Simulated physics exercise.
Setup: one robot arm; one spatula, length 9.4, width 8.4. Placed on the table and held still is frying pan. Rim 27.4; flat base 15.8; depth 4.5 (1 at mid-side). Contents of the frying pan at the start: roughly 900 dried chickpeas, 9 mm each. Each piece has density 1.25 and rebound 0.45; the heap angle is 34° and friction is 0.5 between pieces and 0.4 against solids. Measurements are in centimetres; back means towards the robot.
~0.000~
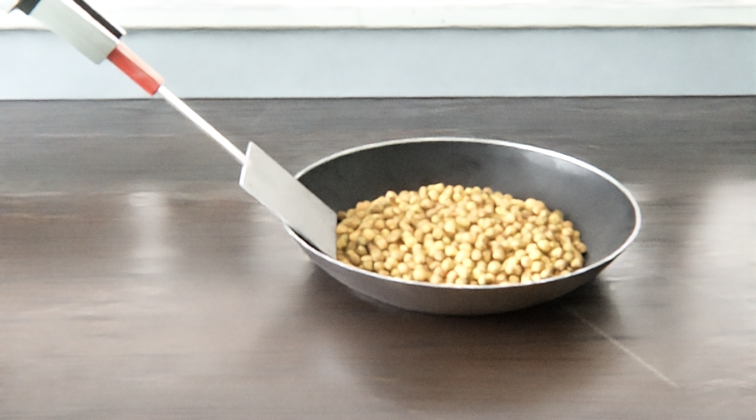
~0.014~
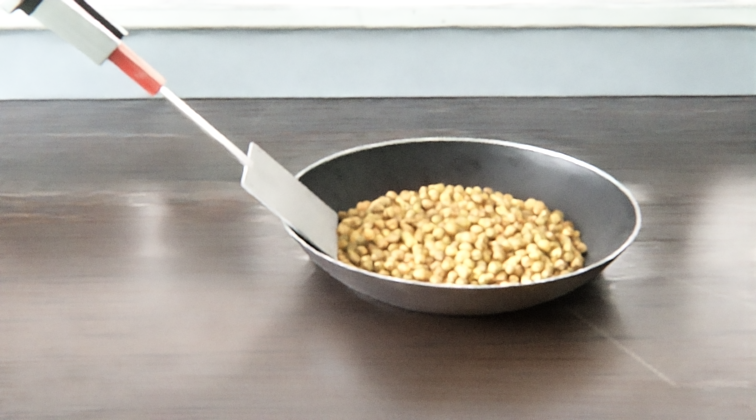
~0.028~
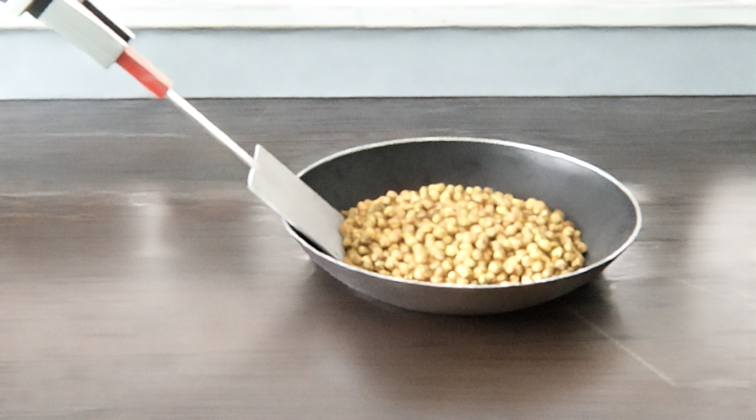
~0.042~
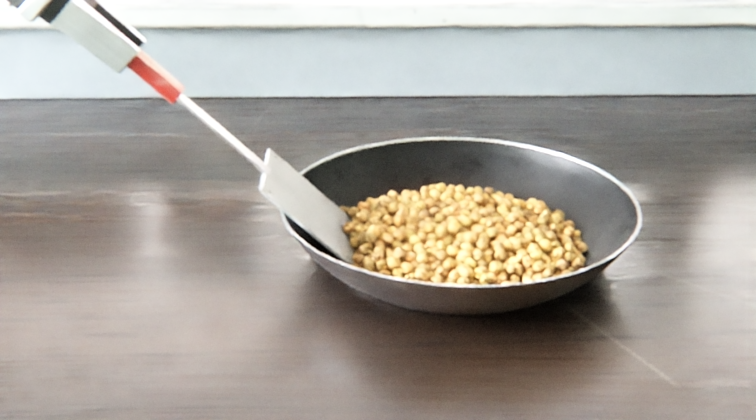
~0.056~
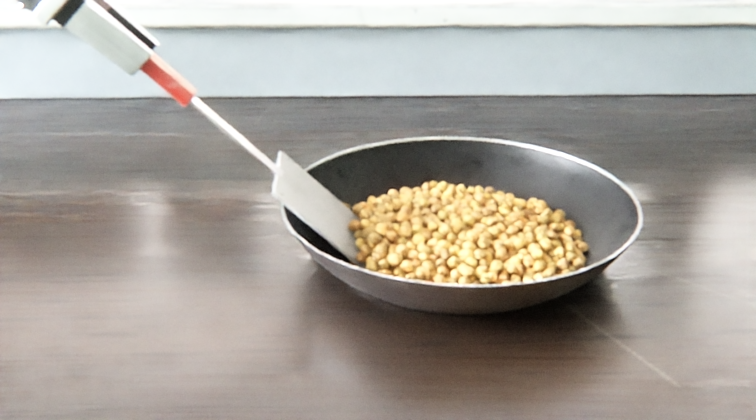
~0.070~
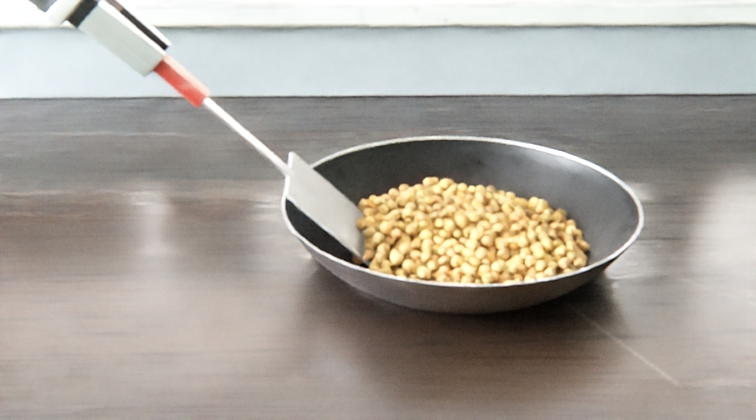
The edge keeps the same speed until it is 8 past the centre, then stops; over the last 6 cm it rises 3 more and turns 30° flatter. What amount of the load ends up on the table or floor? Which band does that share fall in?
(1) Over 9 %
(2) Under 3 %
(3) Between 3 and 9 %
(2) Under 3 %.
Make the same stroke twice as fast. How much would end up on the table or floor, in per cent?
Estimated result: Some 15 %.
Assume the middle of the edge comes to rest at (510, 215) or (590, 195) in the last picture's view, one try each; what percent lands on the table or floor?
Estimates, in order: 0 % and 15 %.
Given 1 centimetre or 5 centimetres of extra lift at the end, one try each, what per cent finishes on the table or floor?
Roughly 0 per cent, then 5 per cent.
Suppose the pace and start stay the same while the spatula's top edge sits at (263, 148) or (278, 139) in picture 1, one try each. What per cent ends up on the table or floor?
Roughly 0% and 0%.
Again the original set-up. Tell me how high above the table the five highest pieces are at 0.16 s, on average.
Height: Approx. 4 cm.
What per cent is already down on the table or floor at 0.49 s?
I'd say close to 2 in a hundred.
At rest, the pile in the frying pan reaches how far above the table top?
5.5 cm.
After 0.16 s, sloping 44°, highest piece 4 above the table; 900 in the frying pan.
After 0.24 s, sloping 33°, highest piece 5 above the table; 900 in the frying pan.
After 0.49 s, sloping 14°, highest piece 5 above the table; 886 in the frying pan, 12 on the table or floor, 2 on the blade or in flight.
After 1.54 s, sloping 14°, highest piece 5 above the table; 886 in the frying pan, 14 on the table or floor.
At rest, 886 in the frying pan, 14 on the table or floor. That is 2 % on the table or floor.
